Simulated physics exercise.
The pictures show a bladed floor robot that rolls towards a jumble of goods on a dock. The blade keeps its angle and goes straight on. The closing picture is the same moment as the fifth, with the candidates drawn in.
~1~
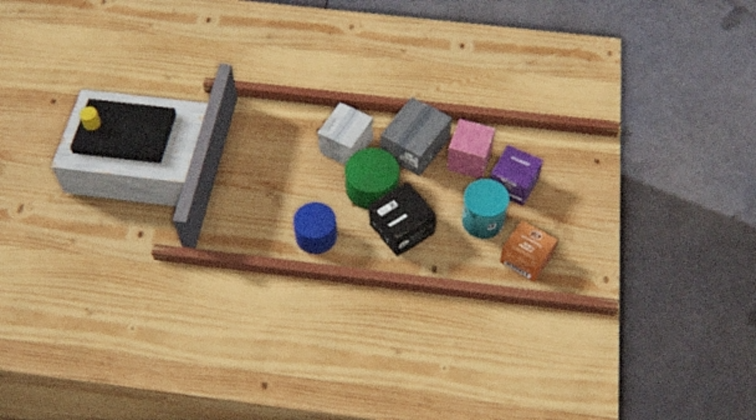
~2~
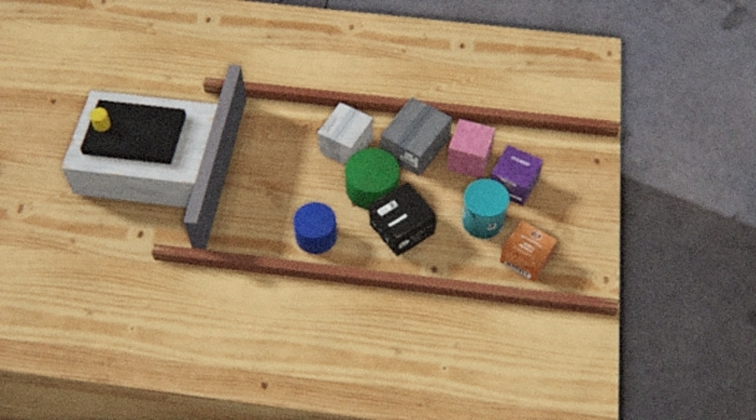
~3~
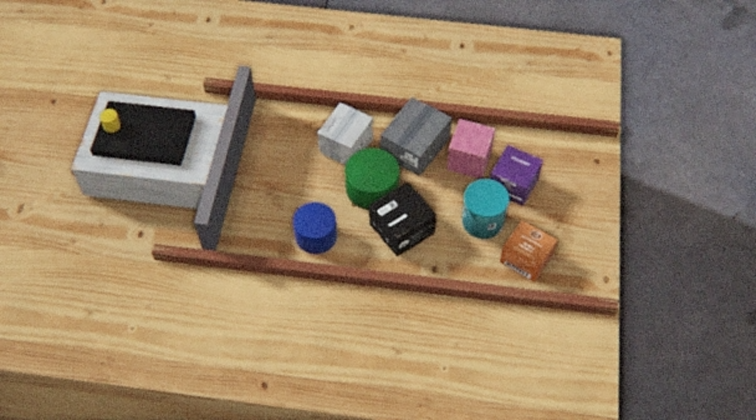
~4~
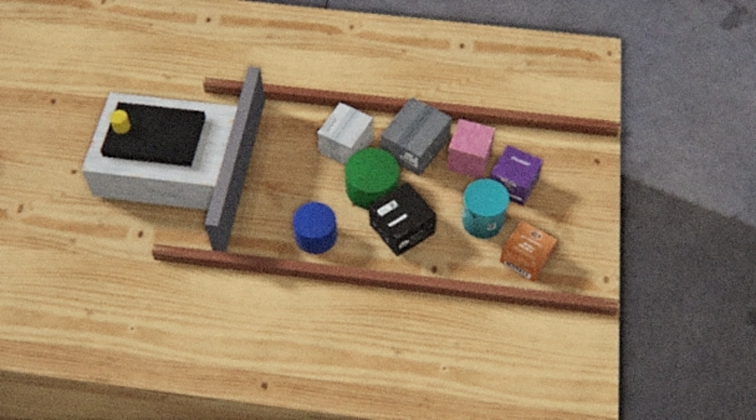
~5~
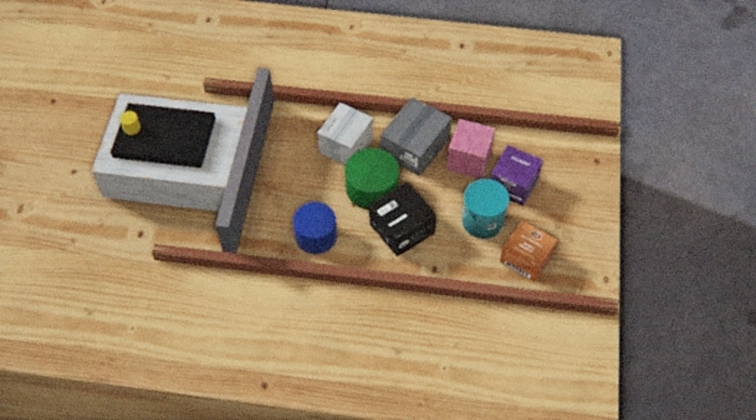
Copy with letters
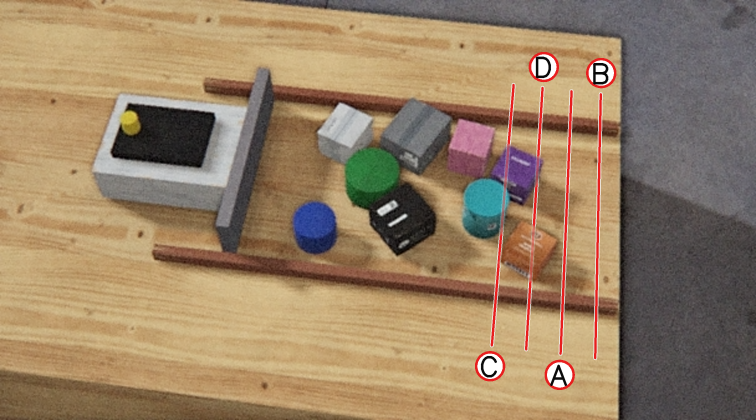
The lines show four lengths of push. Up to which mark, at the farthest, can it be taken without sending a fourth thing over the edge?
At D, and not beyond.
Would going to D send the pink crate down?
Yes.
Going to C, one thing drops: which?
The purple box.
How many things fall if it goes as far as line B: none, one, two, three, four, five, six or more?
Six or more.
On the marked copy, A at (567, 211); B at (598, 215); C at (504, 204); D at (535, 208).
Taking D. A third of the way, robot (273, 146); blue canister (366, 234); grey box (431, 136).
Two thirds of the way, robot (378, 158); purple box (576, 193); pink crate (569, 159).
When it is over, robot (459, 167); pink crate over the edge; purple box over the edge; two fallen.
As for the rest, A drops six; B drops nine; C is within the limit but short.
